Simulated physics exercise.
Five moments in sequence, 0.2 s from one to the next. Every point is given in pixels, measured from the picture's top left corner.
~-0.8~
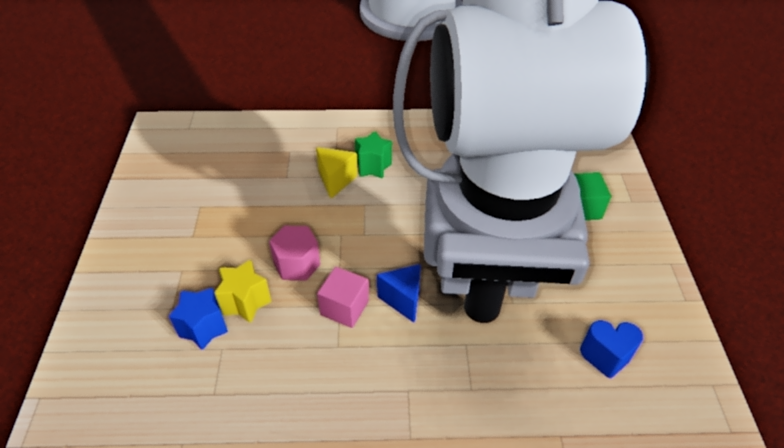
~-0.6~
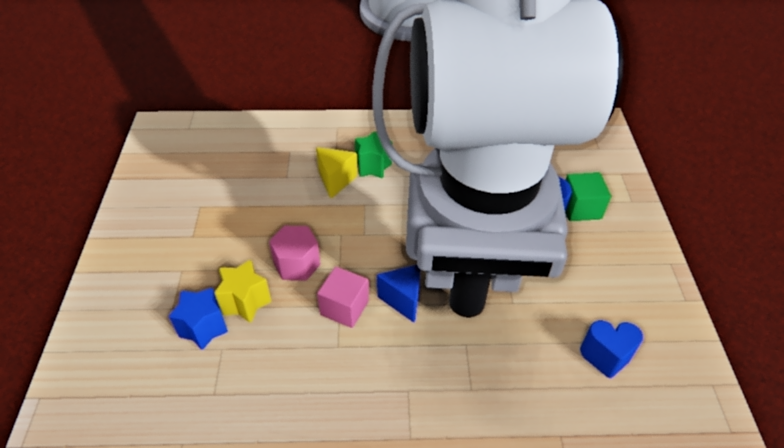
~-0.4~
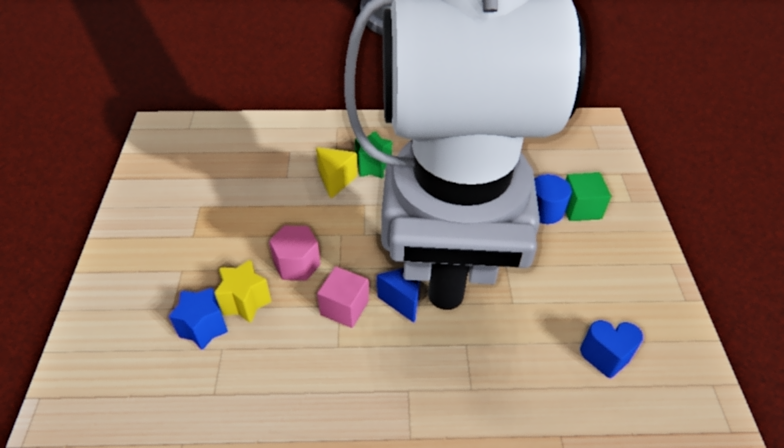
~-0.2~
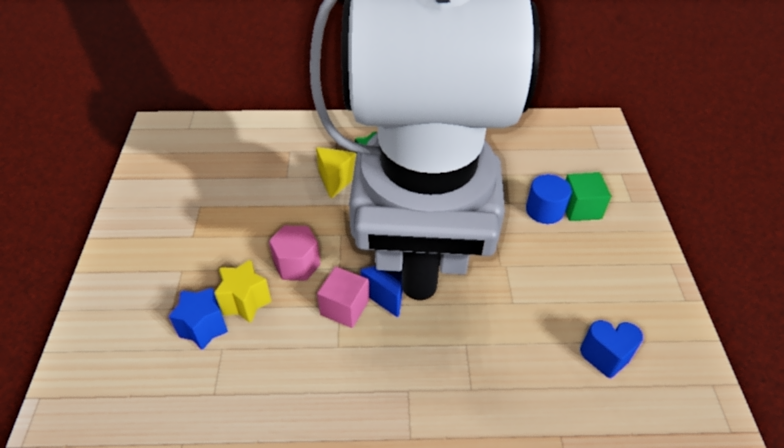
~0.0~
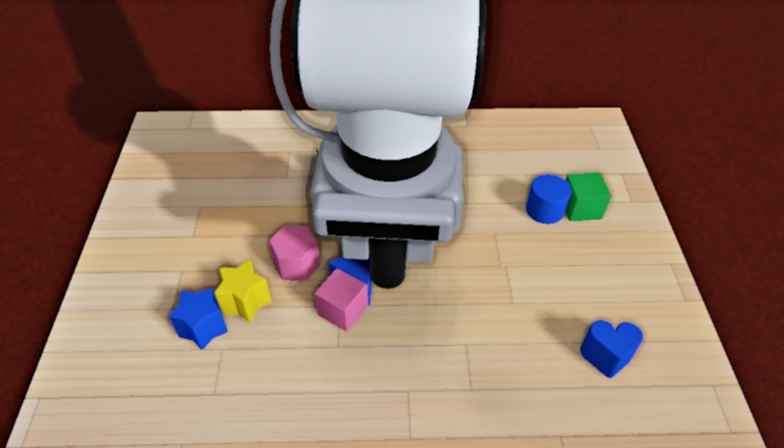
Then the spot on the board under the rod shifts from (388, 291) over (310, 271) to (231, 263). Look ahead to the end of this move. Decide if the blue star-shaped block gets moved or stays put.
Shifted.
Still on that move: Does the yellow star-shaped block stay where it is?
Final answer: No.
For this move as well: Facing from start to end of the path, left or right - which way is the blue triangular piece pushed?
The answer is left: Facing from the path's start to its end, that's where the blue triangular piece shifts.
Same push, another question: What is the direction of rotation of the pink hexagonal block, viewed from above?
Viewed from above, clockwise.
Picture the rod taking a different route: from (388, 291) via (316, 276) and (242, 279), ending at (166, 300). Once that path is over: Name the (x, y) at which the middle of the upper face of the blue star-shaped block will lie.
The centre of its top face lies at (154, 344).
What follows on the original path. One third of the way, rod at (333, 260); pink hexagonal block at (281, 237), turned 15° clockwise; pink square piece at (332, 291), turned 25° anticlockwise; blue triangular piece at (301, 260), turned 20° anticlockwise.
Two thirds of the way, rod at (280, 251); blue star-shaped block at (181, 314); yellow star-shaped block at (224, 293); pink hexagonal block at (248, 227), turned 35° clockwise; pink square piece at (332, 291), turned 30° anticlockwise; blue triangular piece at (259, 266), turned 55° anticlockwise.
At the end, rod at (226, 247); blue star-shaped block at (178, 316); yellow star-shaped block at (222, 298); pink hexagonal block at (216, 214), turned 100° clockwise; pink square piece at (332, 291), turned 30° anticlockwise; blue triangular piece at (248, 268), turned 90° anticlockwise.
